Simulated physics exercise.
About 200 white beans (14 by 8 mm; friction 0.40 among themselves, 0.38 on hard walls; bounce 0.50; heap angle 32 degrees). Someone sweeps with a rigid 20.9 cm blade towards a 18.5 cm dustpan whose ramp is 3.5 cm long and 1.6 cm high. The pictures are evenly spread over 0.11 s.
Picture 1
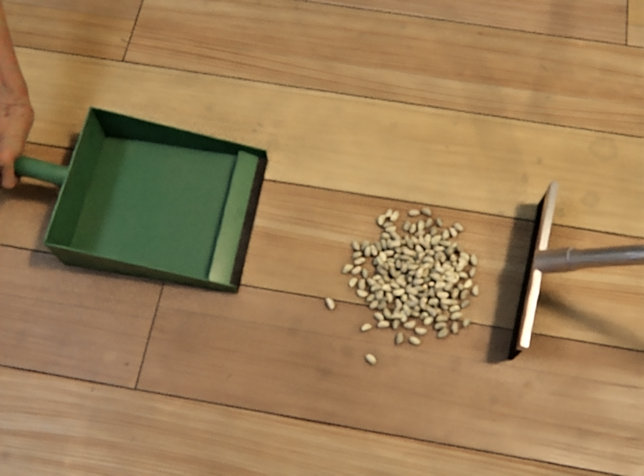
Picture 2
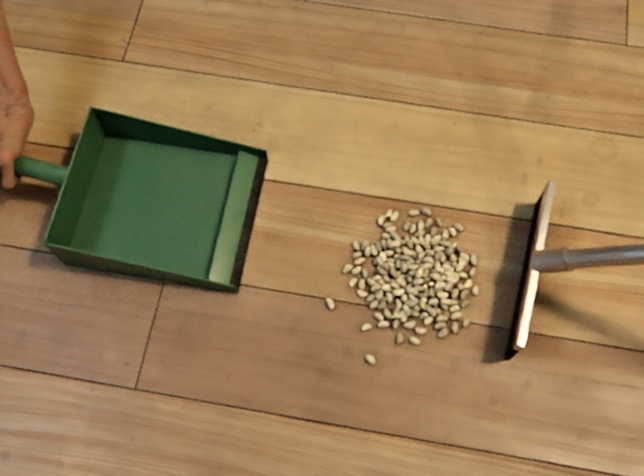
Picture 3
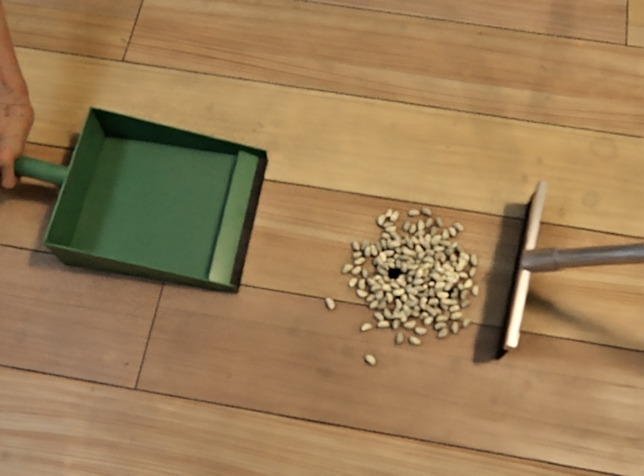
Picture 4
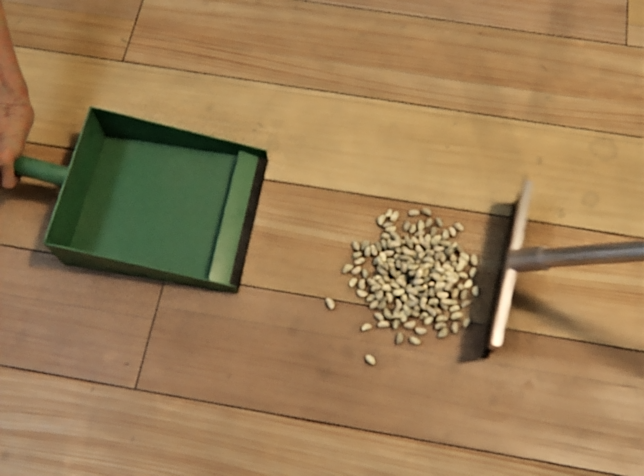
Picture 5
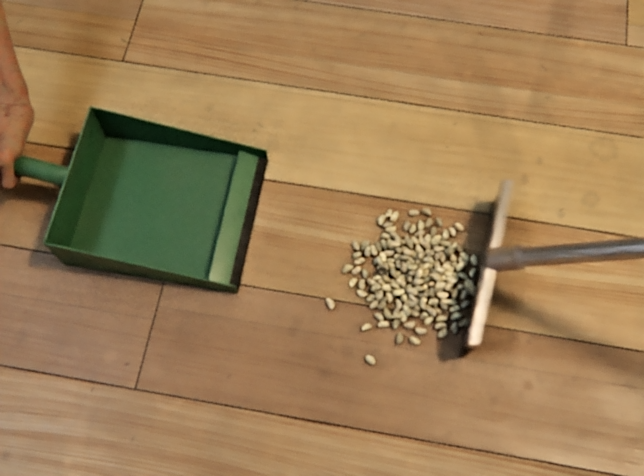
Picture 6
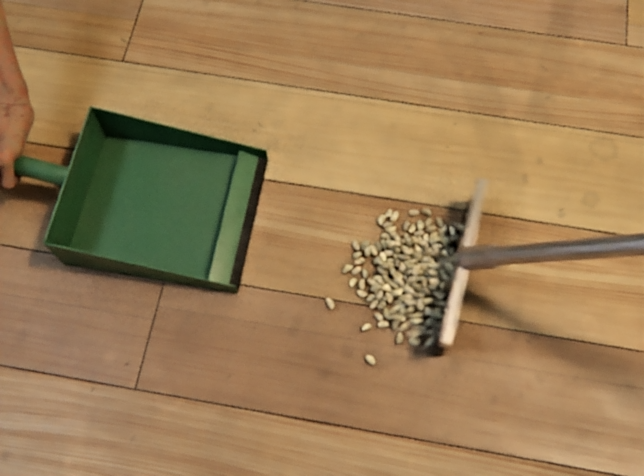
At the start, a heap of small white beans sits on a wooden floor between a green dustpan, held by a hand on the left, and a blade on a handle at the right. The blade slides left across the bare floor, then meets the heap and pushes into its right side, while the dustpan stays still.
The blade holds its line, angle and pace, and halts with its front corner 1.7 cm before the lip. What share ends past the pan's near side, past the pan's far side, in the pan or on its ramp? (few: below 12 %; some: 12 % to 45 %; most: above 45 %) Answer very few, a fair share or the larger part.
Past the pan's near side: A fair share; past the pan's far side: Very few; in the pan or on its ramp: The larger part.
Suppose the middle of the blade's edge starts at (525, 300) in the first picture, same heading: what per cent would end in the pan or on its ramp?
Some 45 per cent.
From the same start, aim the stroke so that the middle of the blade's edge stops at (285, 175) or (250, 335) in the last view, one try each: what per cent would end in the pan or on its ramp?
Some 45 and 30 per cent.
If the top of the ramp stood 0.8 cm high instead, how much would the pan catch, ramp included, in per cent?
Then about 55 per cent.
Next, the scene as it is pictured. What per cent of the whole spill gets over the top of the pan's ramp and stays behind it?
About 35 per cent.
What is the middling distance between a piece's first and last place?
About 32 cm.
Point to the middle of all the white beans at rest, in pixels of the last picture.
Around (161, 233).
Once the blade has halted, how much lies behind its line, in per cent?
About 0 per cent.
Then, 0.09 s after the last picture, middle of the blade 13 cm from the lip; 0 % over the lip, far side 0 %, near side 20 %.
Then, 0.16 s after the last picture, middle of the blade 4 cm from the lip; 5 % over the lip, far side 5 %, near side 25 %.
Then, 0.36 s after the last picture, middle of the blade 3 cm from the lip; 55 % over the lip, far side 5 %, near side 25 %.
In the end, near side 20 %, far side 5 %, pan 50 %, in front of the lip or behind the blade 20 %.
